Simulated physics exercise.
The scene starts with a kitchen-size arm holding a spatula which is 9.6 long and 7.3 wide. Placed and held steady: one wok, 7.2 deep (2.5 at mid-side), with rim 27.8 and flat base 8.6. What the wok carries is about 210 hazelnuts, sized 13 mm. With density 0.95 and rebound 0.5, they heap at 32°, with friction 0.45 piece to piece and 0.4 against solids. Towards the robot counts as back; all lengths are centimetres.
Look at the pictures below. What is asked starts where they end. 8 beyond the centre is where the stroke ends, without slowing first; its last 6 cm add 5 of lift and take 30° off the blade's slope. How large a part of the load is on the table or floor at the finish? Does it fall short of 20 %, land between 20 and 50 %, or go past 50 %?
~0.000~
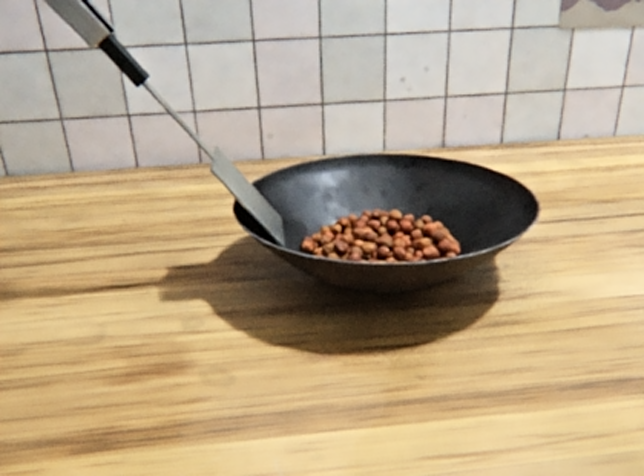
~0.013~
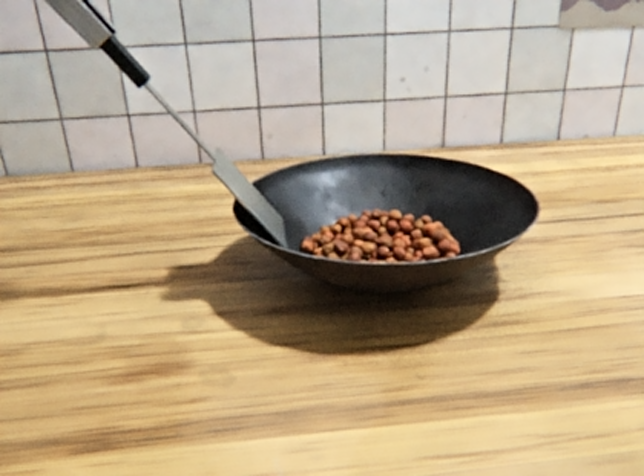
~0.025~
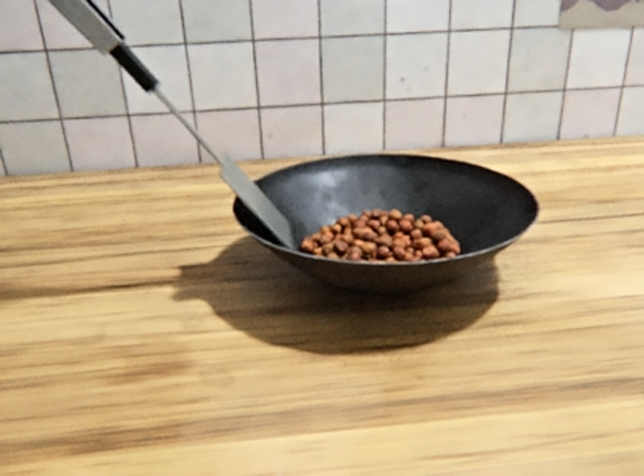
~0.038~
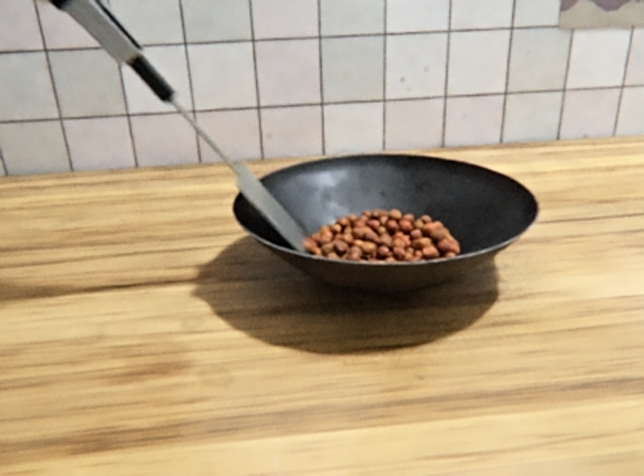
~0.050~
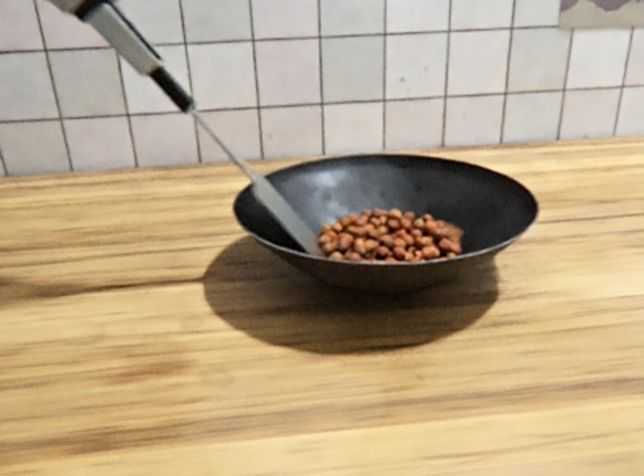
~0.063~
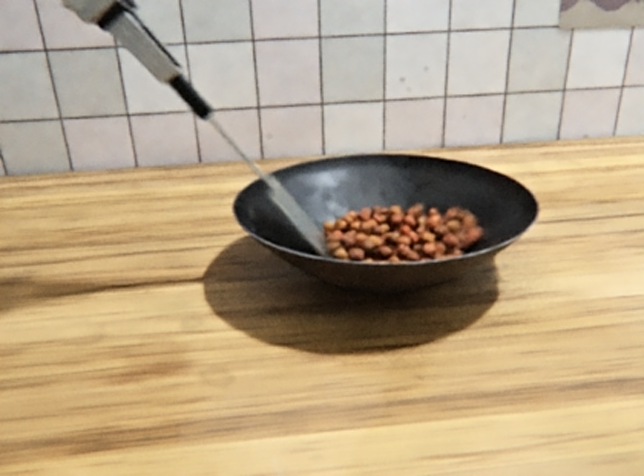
It lands between 20 and 50 %.
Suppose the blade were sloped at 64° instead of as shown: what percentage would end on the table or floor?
That would leave close to 40 per cent on the table or floor.
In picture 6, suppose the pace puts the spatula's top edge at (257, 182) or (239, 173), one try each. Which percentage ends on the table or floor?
Roughly 25 per cent, then roughly 5 per cent.
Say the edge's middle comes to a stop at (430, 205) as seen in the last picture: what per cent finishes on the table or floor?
Estimate: Approx. 20 %.
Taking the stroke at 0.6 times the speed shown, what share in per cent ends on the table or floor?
That comes to some 15 per cent, roughly.
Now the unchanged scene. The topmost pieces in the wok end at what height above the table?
7.0 cm.
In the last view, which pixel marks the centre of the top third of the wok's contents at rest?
Close to pixel (458, 232).
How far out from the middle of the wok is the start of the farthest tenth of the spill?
It comes out at close to 90 centimetres.
After 0.10 s, sloping 54°, highest piece 8 above the table; 211 in the wok.
After 0.13 s, sloping 46°, highest piece 12 above the table; 199 in the wok, 12 on the blade or in flight.
After 0.35 s, sloping 24°, highest piece 20 above the table; 151 in the wok, 29 on the table or floor, 31 on the blade or in flight.
After 1.40 s, sloping 24°, highest piece 8 above the table; 151 in the wok, 60 on the table or floor.
In the end, 151 in the wok, 60 on the table or floor. That is 28 % on the table or floor.
